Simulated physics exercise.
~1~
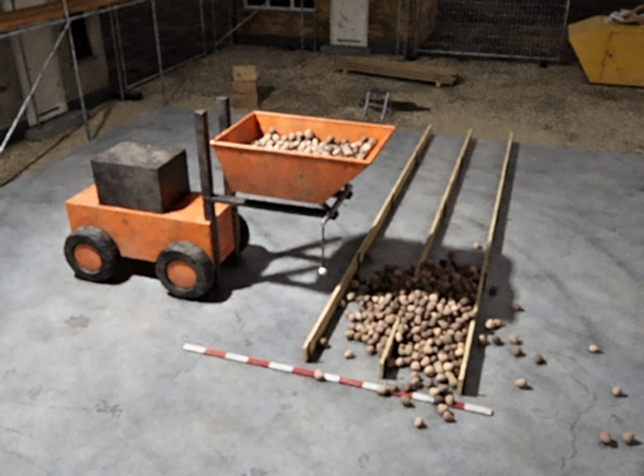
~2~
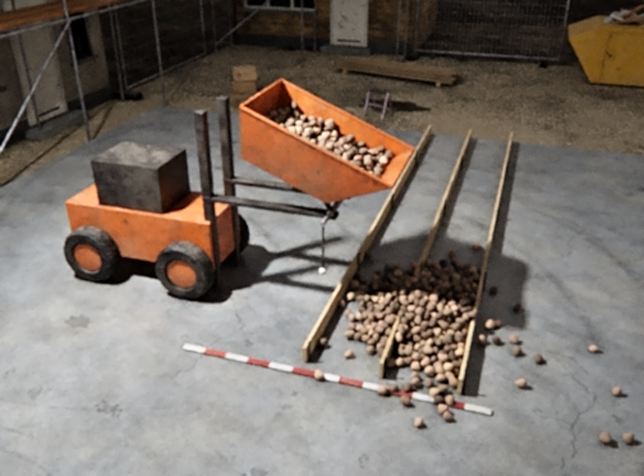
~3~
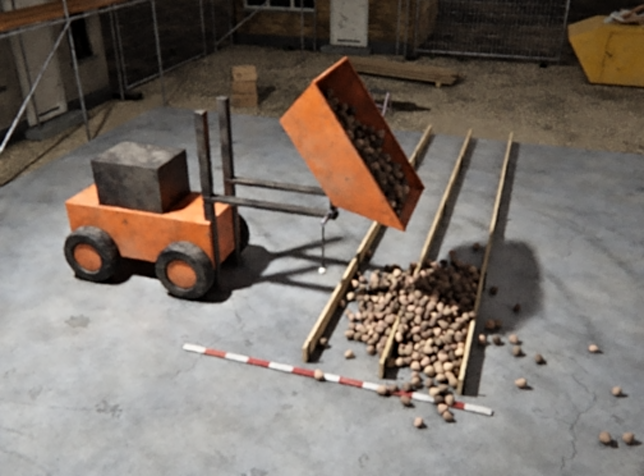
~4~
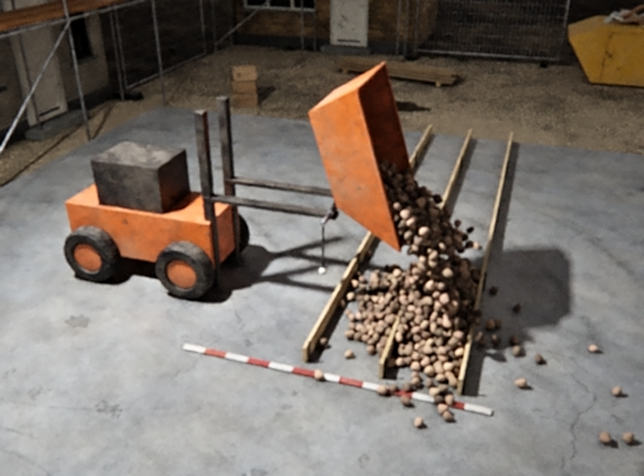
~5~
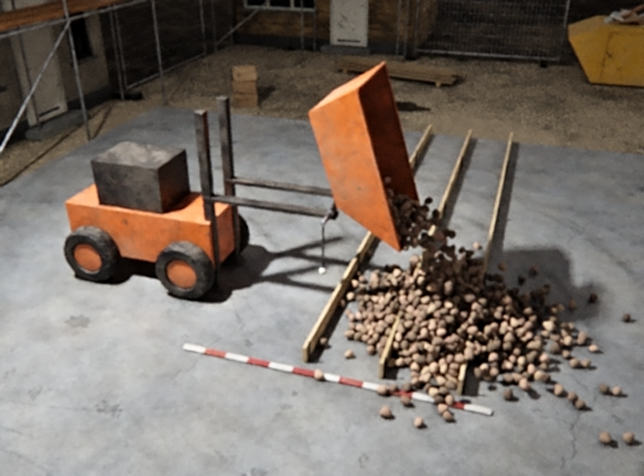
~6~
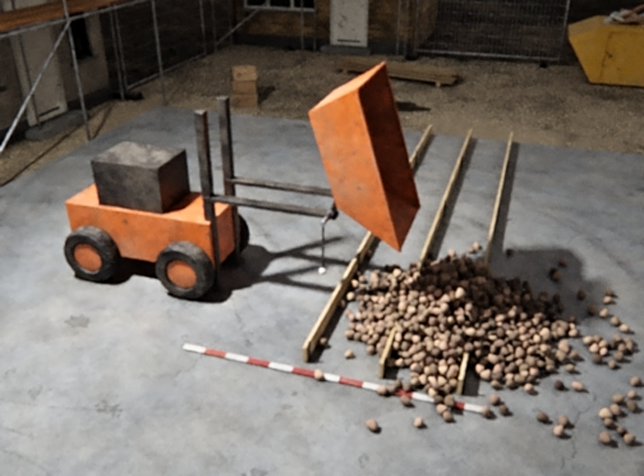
At the start, an orange forklift holds a skip full of rounded stones level beside three wooden boards on a concrete floor, where an earlier pile already lies between the boards. The skip then tilts to the right, steeper and steeper, while the stones stay inside. Once it is steeply tipped, they pour over its lower edge onto the pile. The heap grows and spreads right, spilling beyond the last board. At the end, the skip hangs still and steeply tipped, with no more stones falling, and a broad mound buries parts of the boards, with loose stones scattered to the right.
